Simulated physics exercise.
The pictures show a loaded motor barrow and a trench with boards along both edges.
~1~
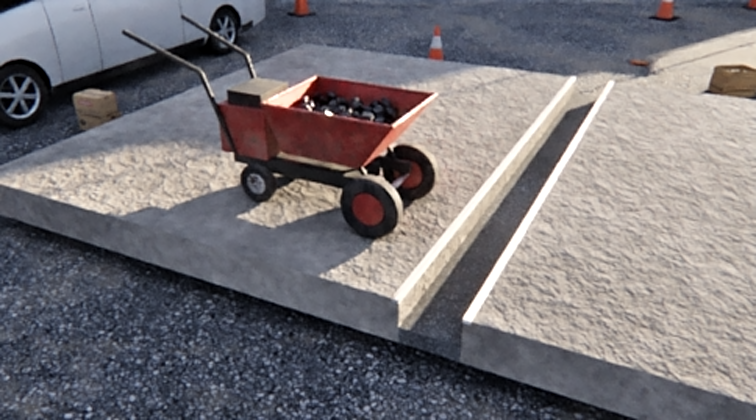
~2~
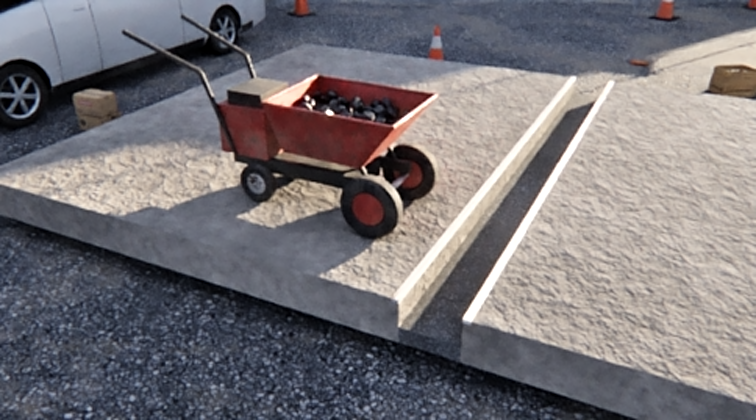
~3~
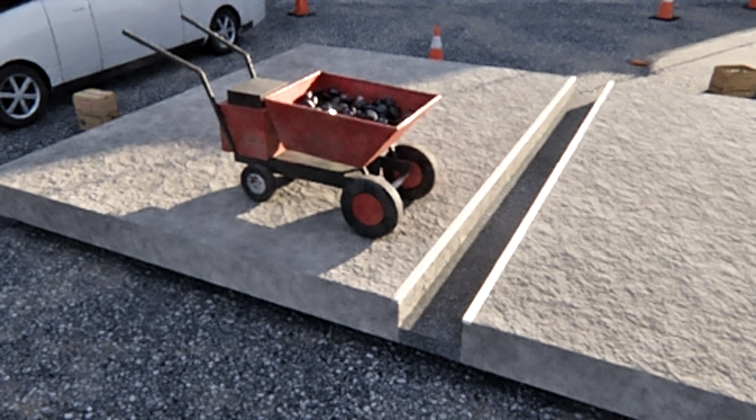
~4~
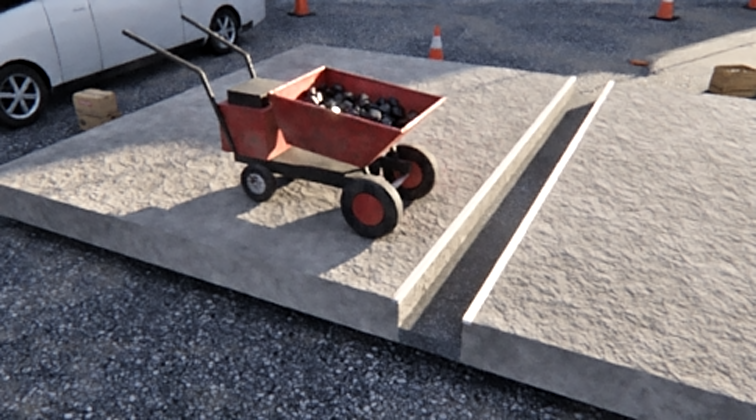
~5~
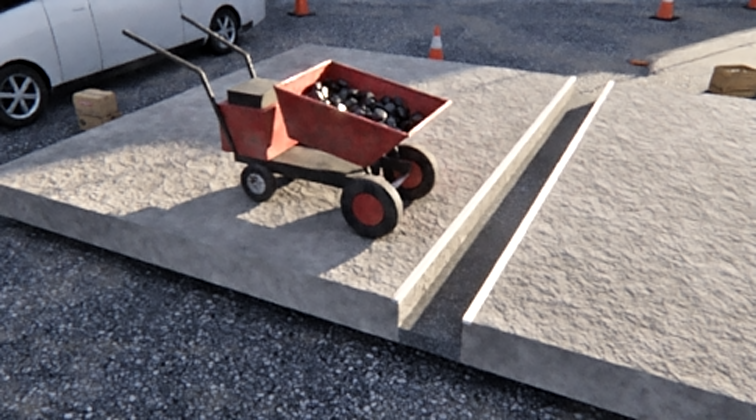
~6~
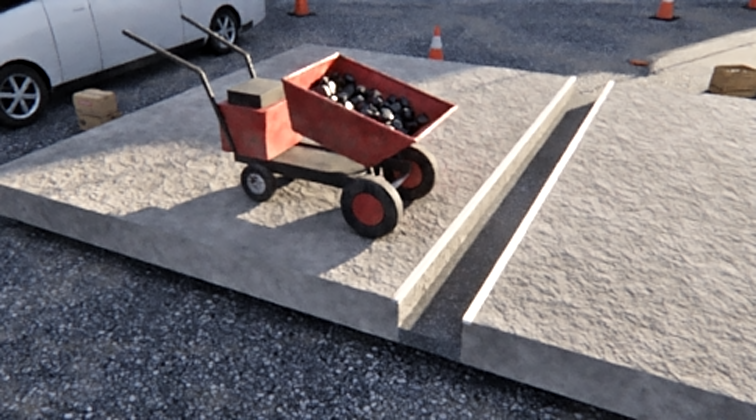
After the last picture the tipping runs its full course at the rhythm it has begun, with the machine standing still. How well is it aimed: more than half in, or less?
The trench takes the larger part.
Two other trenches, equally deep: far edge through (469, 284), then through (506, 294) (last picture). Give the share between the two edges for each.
Near 50 % and 90 %.
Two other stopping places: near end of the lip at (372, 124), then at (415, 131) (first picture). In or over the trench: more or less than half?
At the first place the larger part, at the second under half.
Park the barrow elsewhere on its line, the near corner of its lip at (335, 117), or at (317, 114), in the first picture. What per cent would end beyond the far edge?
First some 0, then 0 per cent.
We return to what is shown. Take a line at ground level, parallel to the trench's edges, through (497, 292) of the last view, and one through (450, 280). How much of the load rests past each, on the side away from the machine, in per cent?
First some 20, then 70 per cent.
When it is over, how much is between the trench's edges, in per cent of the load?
Roughly 80 in a hundred.
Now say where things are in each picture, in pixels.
The first picture shows lip of the skip (392, 127), level; top of the load (343, 117), lumps of coal; first edge of the trench (418, 270); far edge (486, 289), the trench over half as wide as the skip, and about half as deep as wide.
The second picture shows lip of the skip (393, 128), level; top of the load (344, 116).
The third picture shows lip of the skip (396, 129), tipped barely; top of the load (342, 108).
The fourth picture shows lip of the skip (401, 132), tipped a little; top of the load (346, 106).
The fifth picture shows lip of the skip (407, 136), tipped a little; top of the load (335, 102).
The sixth picture shows lip of the skip (415, 142), tipped clearly; top of the load (341, 98); first edge of the trench (418, 270); far edge (486, 289).
Just after the last frame, skip tipped steeply; every one in the skip.
A moment on, skip tipped right over; the larger part in the skip; about a tenth in or heaped over the trench; just a few beyond it; just a few falling.
Further on, skip tipped right over; about a tenth in the skip; the larger part in or heaped over the trench; roughly a quarter beyond it.
When it is over, skip tipped right over; the larger part in or heaped over the trench; roughly a quarter beyond it.
